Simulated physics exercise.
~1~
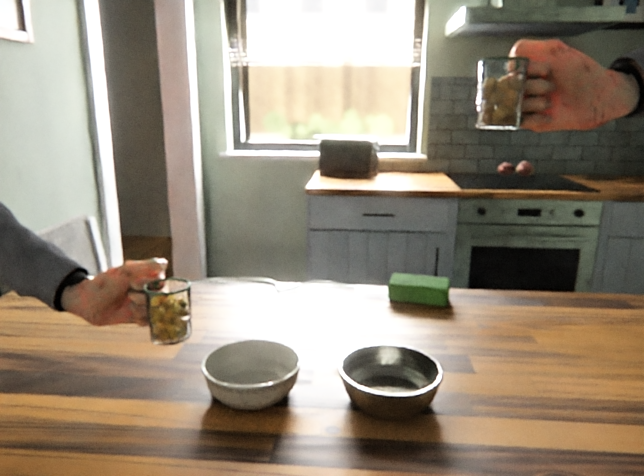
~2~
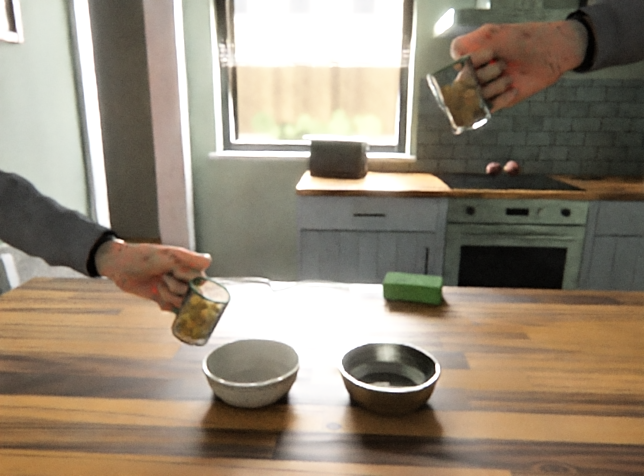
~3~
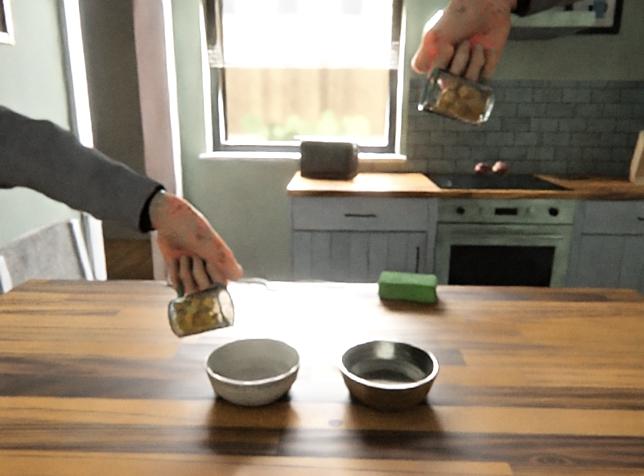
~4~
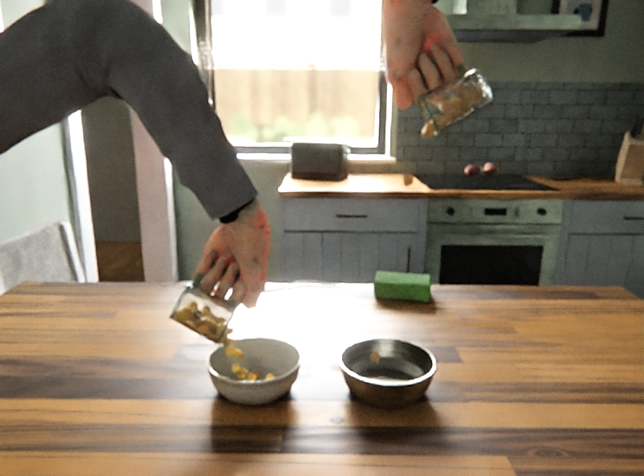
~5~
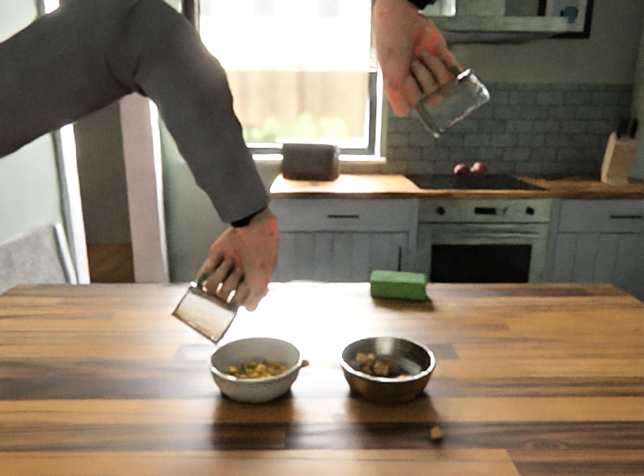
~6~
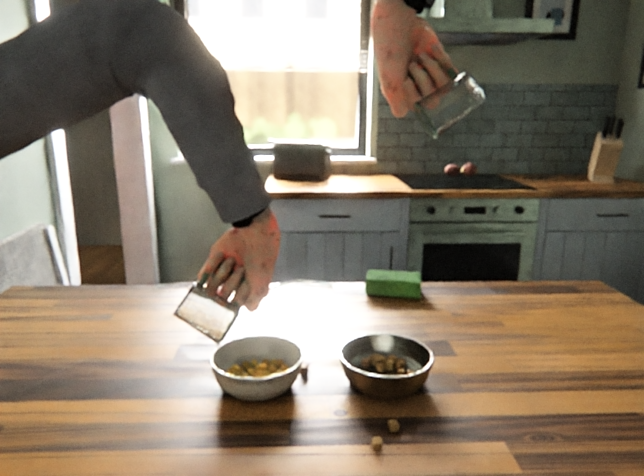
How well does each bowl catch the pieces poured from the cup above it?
The left bowl catches its whole cupful without losing any, but the right bowl fails to keep them all in, and some end up outside it.
